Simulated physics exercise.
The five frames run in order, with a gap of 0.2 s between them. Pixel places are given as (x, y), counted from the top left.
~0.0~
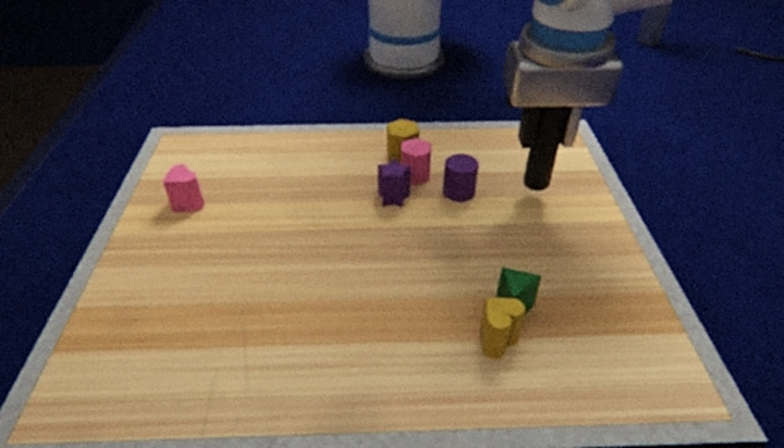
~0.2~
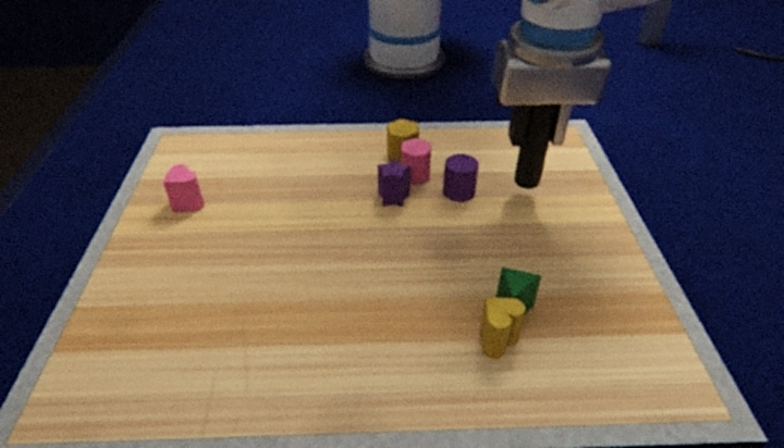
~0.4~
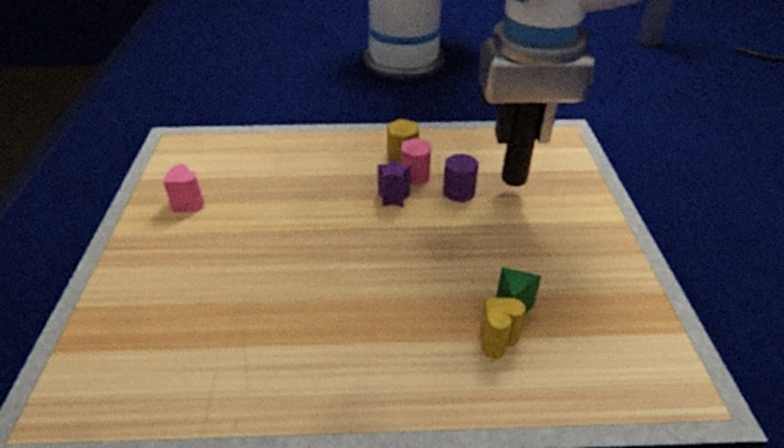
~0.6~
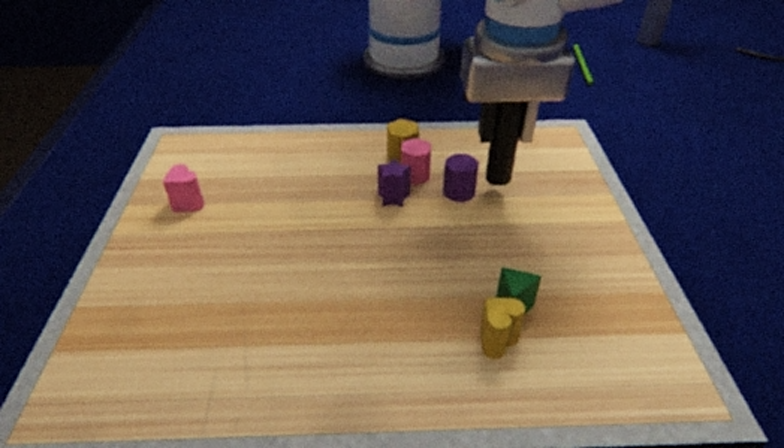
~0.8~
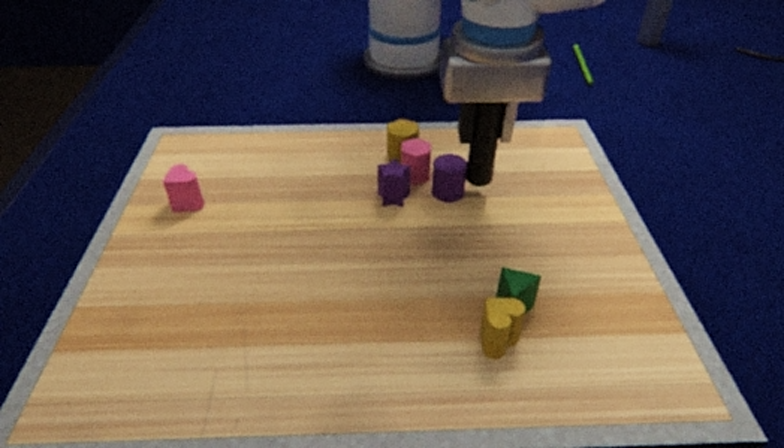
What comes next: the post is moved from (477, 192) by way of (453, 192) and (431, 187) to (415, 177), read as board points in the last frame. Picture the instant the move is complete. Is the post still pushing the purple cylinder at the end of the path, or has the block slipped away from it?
I expect it to be beside or behind the post.
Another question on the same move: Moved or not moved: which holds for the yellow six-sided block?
At the end of the path, the yellow six-sided block has moved off its old spot.
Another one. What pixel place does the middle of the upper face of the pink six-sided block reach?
I'd place it at (393, 138), taking the centre of its top.
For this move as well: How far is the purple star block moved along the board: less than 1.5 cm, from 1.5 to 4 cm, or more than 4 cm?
Once the path ends, it will sit 1.5 to 4 cm from where it is now.
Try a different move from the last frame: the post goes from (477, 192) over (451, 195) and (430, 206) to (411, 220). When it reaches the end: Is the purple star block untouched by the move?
No, that is not how it ends up.
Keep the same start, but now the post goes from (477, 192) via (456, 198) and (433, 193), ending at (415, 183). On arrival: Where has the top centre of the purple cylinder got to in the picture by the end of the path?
The middle of its upper face will lie at (386, 157).
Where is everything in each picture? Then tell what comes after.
In the first frame, post tip (536, 184); block tops, purple star block (394, 168); yellow six-sided block (403, 127); pink six-sided block (416, 146); purple cylinder (462, 162).
In the second frame, post (527, 182); blocks unchanged.
In the third frame, post (514, 180); blocks unchanged.
In the fourth frame, post (498, 179); blocks unchanged.
In the fifth frame, post (479, 180); purple star block (394, 168); yellow six-sided block (403, 127); pink six-sided block (416, 146); purple cylinder (450, 163).
What follows on the original path. Halfway along, post (442, 178); purple star block (380, 170); pink six-sided block (412, 144), turned 20° clockwise; purple cylinder (413, 163).
At the end, post (415, 164); purple star block (374, 172); yellow six-sided block (397, 122), turned 35° clockwise; pink six-sided block (393, 138), turned 25° clockwise; purple cylinder (396, 160).
